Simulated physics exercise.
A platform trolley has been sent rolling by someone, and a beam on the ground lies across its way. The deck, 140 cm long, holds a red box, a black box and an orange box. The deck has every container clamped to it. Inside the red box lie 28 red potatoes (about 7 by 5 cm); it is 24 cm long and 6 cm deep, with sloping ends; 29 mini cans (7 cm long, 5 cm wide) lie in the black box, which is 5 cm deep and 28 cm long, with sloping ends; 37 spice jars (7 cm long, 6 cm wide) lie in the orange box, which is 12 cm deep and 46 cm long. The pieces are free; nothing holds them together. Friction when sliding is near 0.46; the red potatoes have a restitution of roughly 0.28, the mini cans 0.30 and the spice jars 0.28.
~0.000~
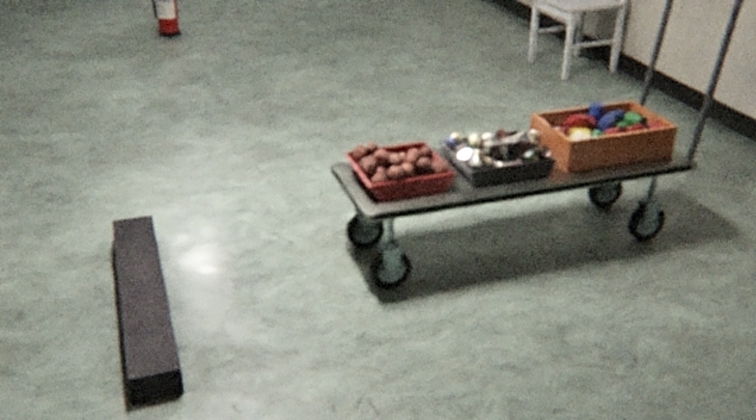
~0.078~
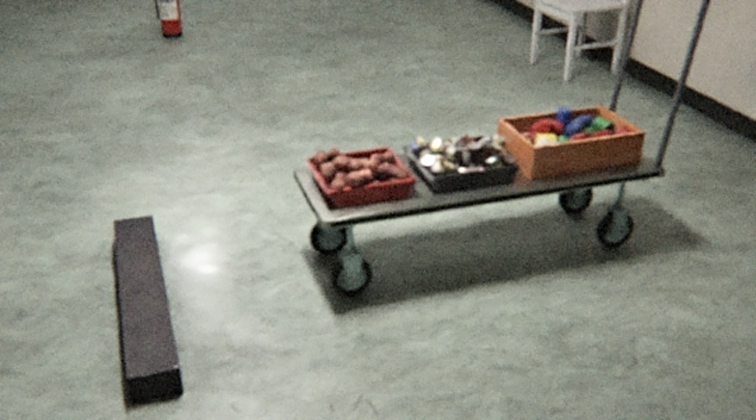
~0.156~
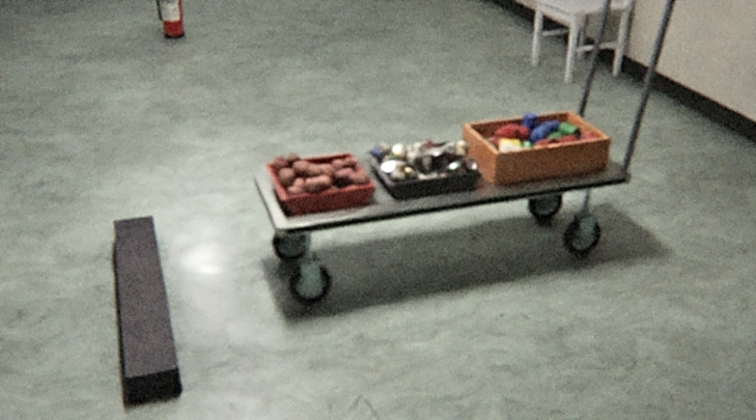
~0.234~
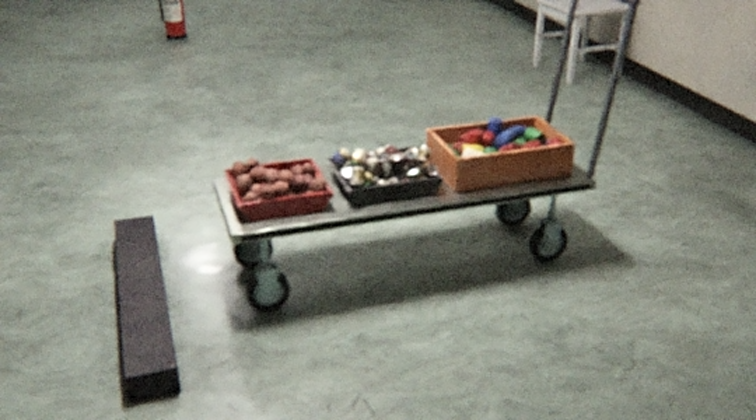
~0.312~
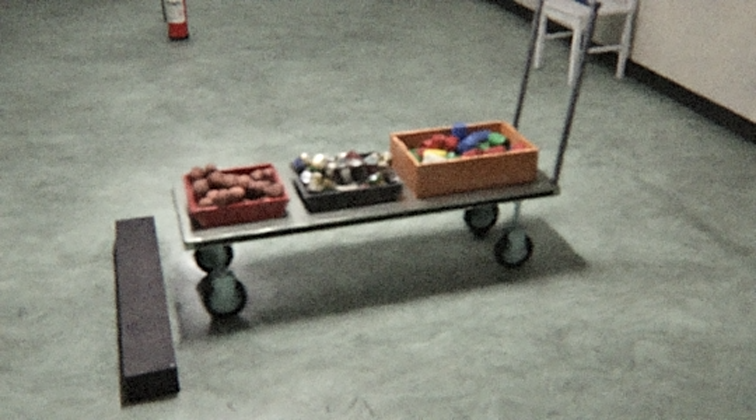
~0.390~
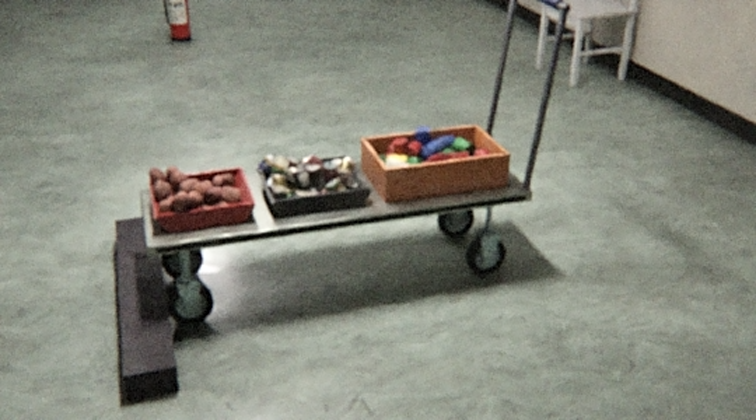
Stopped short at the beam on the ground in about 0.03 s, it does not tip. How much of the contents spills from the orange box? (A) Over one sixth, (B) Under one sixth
Answer: B.
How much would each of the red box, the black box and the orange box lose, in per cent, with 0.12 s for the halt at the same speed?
Red box 10 %, black box 10 %, orange box 0 %.
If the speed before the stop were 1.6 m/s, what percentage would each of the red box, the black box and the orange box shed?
Red box 10 %, black box 20 %, orange box 0 %.
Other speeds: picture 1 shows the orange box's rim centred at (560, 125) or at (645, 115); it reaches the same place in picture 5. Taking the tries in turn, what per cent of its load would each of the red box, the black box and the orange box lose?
Red box 10 and 40, black box 10 and 40, orange box 0 and 10 per cent.
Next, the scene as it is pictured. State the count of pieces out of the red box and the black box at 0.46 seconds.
Estimate at that time - red box 3, black box 2, give or take.
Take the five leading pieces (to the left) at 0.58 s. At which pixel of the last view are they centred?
About (130, 201).
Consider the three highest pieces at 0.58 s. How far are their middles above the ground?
Roughly 52 centimetres.
After 0.46 s, the red box is down by 3 of 28, the black box is down by 2 of 29 and the orange box has all 37.
After 0.58 s, the red box is down by 6 of 28, the black box is down by 7 of 29 and the orange box is down by 1 of 37.
After 0.81 s, the red box is down by 6 of 28, the black box is down by 9 of 29 and the orange box is down by 1 of 37.
When it is over (at 1.31 s), the red box is down by 6 of 28, the black box is down by 9 of 29 and the orange box is down by 1 of 37. Asked share, 1 of 37, 3 per cent.
